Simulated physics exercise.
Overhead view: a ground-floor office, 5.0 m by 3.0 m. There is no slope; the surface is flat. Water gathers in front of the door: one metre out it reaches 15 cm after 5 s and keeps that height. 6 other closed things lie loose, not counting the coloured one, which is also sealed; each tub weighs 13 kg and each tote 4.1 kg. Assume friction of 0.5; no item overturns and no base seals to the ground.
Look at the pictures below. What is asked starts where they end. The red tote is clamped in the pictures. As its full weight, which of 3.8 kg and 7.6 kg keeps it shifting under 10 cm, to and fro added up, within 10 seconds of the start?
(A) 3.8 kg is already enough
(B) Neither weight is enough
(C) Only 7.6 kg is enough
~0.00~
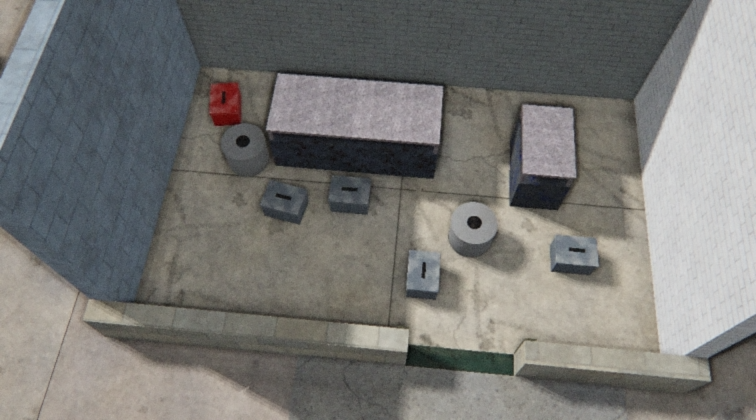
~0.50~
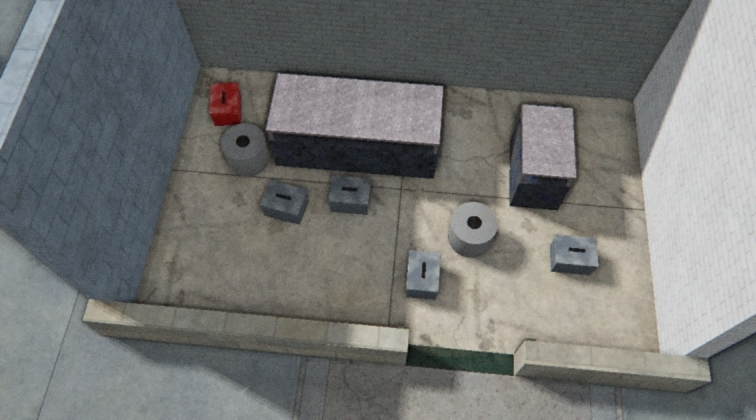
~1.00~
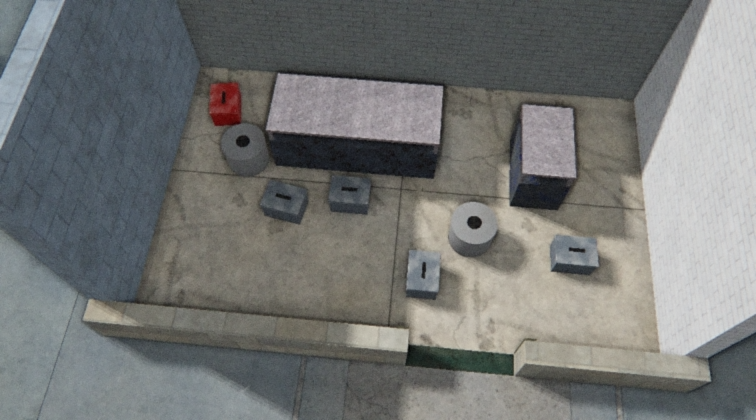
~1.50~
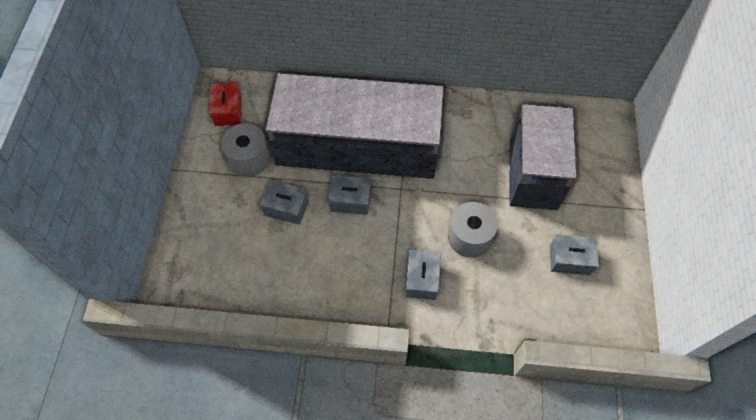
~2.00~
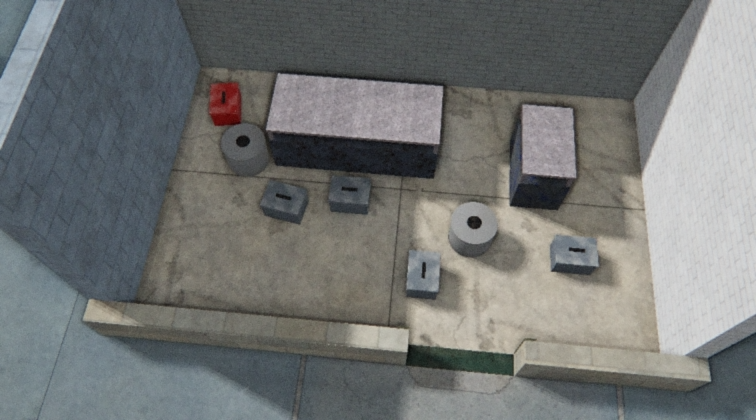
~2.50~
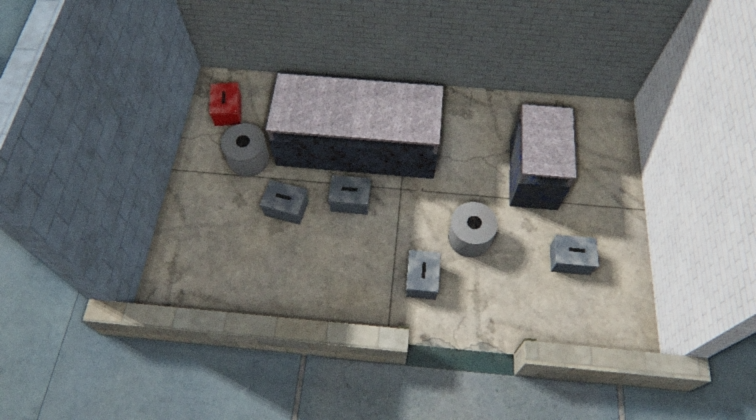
Option A: 3.8 kg is already enough.
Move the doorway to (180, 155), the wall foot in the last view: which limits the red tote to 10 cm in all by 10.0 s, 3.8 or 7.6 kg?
With that change, both options fail.
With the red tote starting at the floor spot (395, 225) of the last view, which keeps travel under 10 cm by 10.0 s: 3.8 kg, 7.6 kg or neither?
It turns out that no load succeeds.
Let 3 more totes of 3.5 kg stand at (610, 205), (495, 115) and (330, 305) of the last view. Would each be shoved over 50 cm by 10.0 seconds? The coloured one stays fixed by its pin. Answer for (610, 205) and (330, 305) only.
In that order: Past it, short of it.
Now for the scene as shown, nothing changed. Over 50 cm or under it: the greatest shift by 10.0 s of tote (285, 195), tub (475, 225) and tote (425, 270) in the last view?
Well, that's beyond half a metre, below half a metre, and beyond half a metre.
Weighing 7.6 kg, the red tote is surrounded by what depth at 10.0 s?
Something like 1 centimetres.
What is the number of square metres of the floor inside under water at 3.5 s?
Flooded: Near 1.0 m2.
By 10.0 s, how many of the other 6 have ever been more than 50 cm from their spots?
That comes to 4.
After 3.5 s the red tote would be 0 cm from its start with 3.8 kg and 0 cm from its start with 7.6 kg; 0 cm of water round it then.
After 4.5 s the red tote would be 0 cm from its start with 3.8 kg and 0 cm from its start with 7.6 kg; 0 cm of water round it then.
After 7.0 s the red tote would be 0 cm from its start with 3.8 kg and 0 cm from its start with 7.6 kg; 0 cm of water round it then.
After 10.0 s the red tote would be 0 cm from its start with 3.8 kg and 0 cm from its start with 7.6 kg; 1 cm of water round it then.
